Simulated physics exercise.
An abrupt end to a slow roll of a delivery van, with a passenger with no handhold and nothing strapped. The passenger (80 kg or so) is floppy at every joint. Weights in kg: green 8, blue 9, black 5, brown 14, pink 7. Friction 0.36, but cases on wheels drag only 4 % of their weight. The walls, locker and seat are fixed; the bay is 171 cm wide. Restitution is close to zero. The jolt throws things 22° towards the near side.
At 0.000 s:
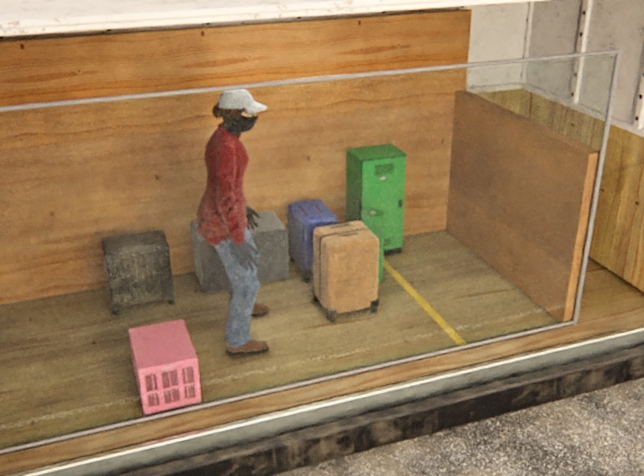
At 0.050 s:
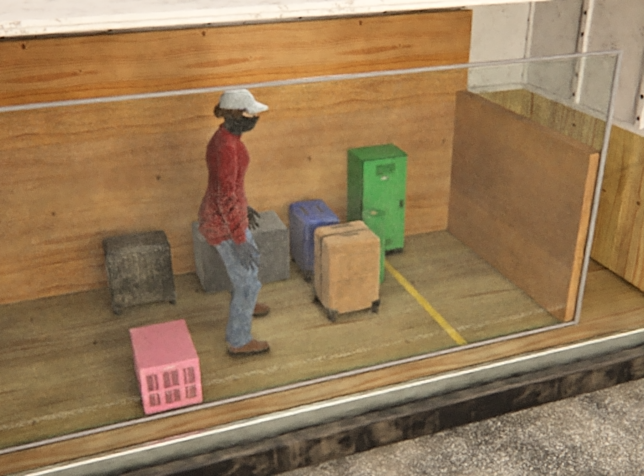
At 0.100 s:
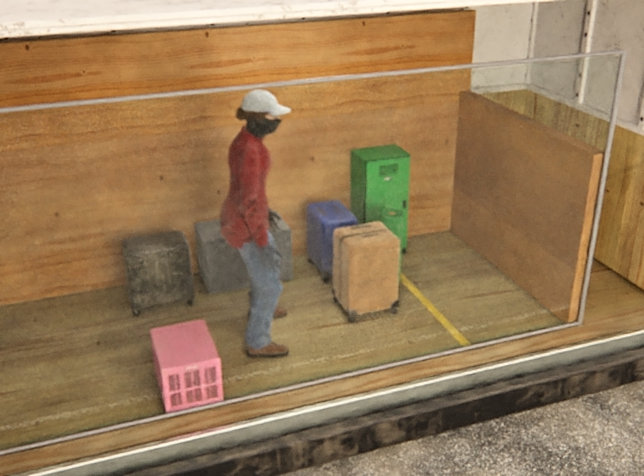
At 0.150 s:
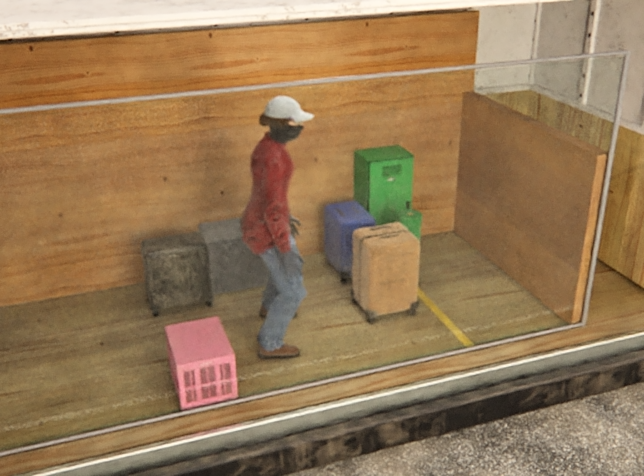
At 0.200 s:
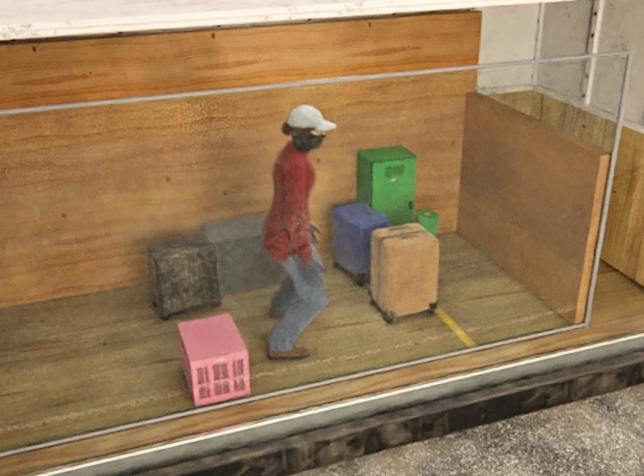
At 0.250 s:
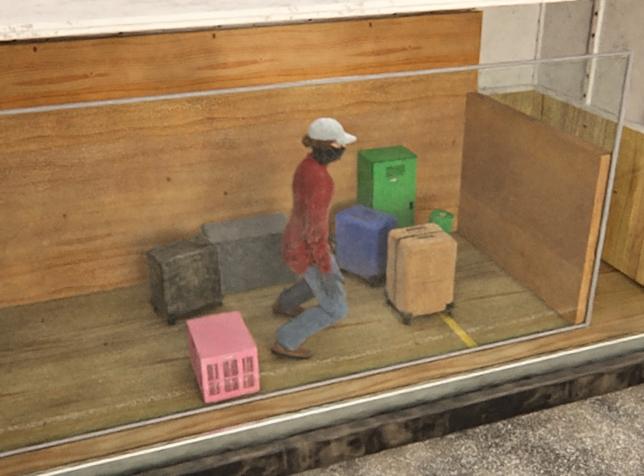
In a wood-lined bay, a capped figure shifts right among sliding cases, knees bending.
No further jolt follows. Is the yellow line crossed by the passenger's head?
The passenger's head gets past the yellow line.
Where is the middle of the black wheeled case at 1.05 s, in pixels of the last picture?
Around (183, 313).
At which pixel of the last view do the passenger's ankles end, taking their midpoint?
Near (317, 322).
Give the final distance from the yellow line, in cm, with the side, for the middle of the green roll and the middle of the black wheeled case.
Green roll 40 past, black wheeled case 190 short.
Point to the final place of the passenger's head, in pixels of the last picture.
Near (505, 305).
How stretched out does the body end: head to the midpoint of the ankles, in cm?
About 130 cm.
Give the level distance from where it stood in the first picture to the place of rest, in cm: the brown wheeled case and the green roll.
Brown wheeled case 130, green roll 80.
After 0.40 s the passenger's head is 55 cm short of the yellow line, near (381, 197) in the last picture's view.
After 0.65 s the passenger's head is 3 cm past the yellow line, near (471, 286) in the last picture's view.
After 1.05 s the passenger's head is 32 cm past the yellow line, near (500, 298) in the last picture's view; the black wheeled case 182 cm short of the yellow line, tilted 0°.
When all is still (3.3 s), green roll crosses the yellow line; blue wheeled case stops short of the yellow line; black wheeled case stops short of the yellow line; brown wheeled case crosses the yellow line; pink crate stops short of the yellow line; passenger's hips stop short of the yellow line; passenger's head crosses the yellow line.
